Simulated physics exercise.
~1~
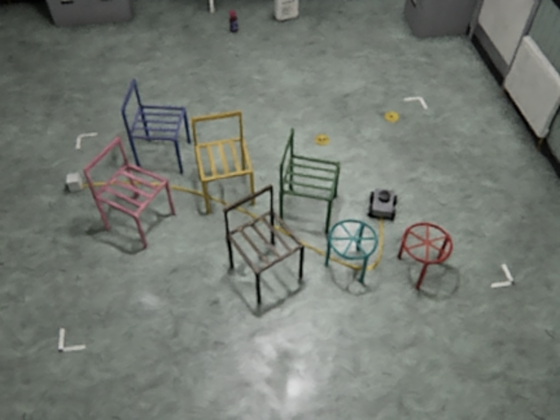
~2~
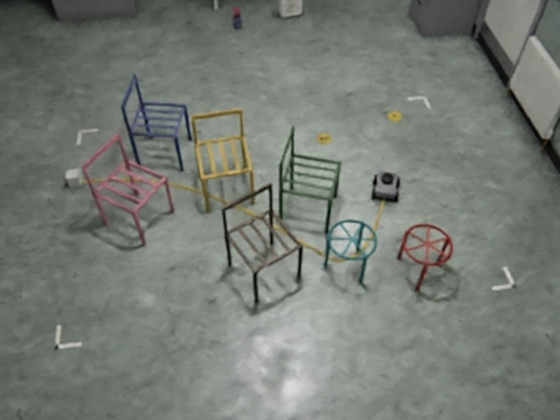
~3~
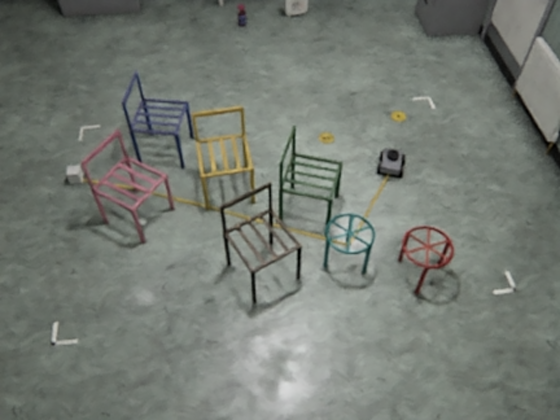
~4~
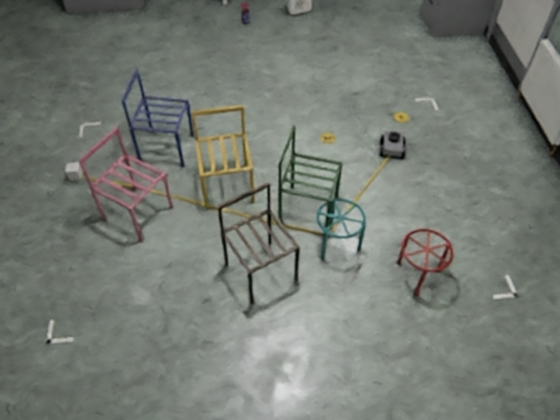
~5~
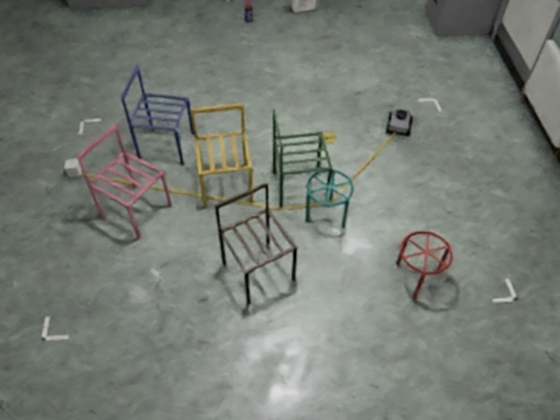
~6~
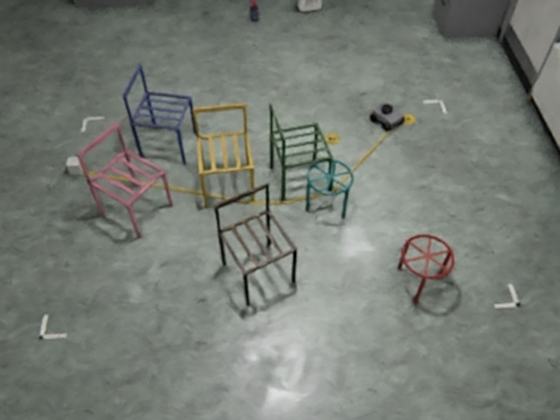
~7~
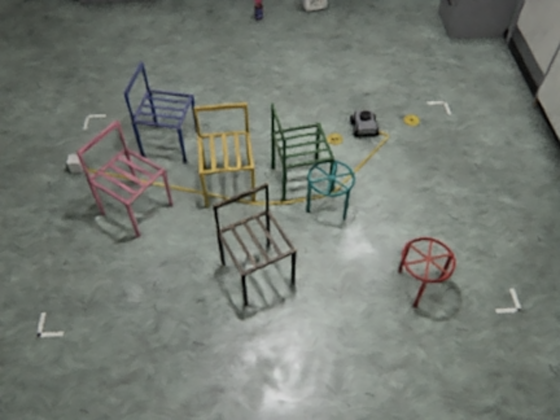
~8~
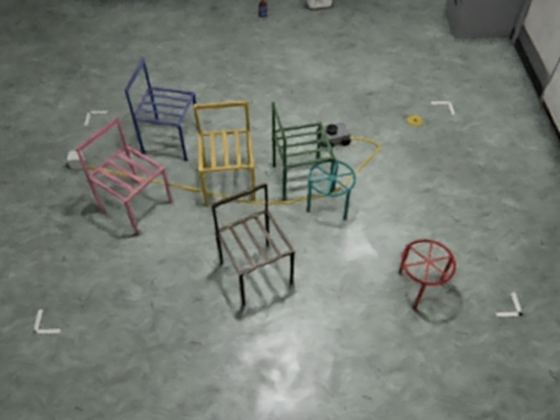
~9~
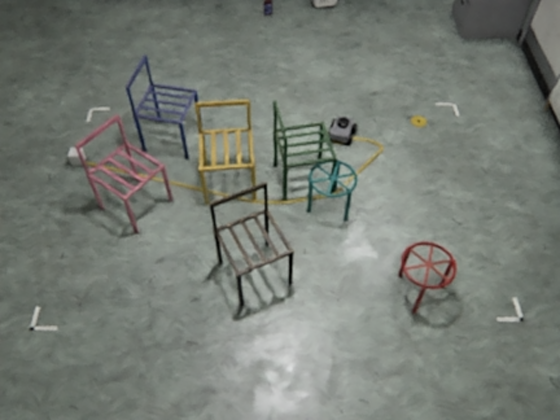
A small dark cart, trailing a yellow lead that winds among five coloured chairs and two round stools, drives slowly up the grey floor toward a yellow mark on the right. As it goes, the lead tightens and drags the teal stool up and to the left, then shifts the green chair slightly the same way. Beyond the mark, the cart turns and heads left, and the lead falls slack. It passes near the second mark and stops behind the green chair. The red stool and the other chairs remain standing where they were.
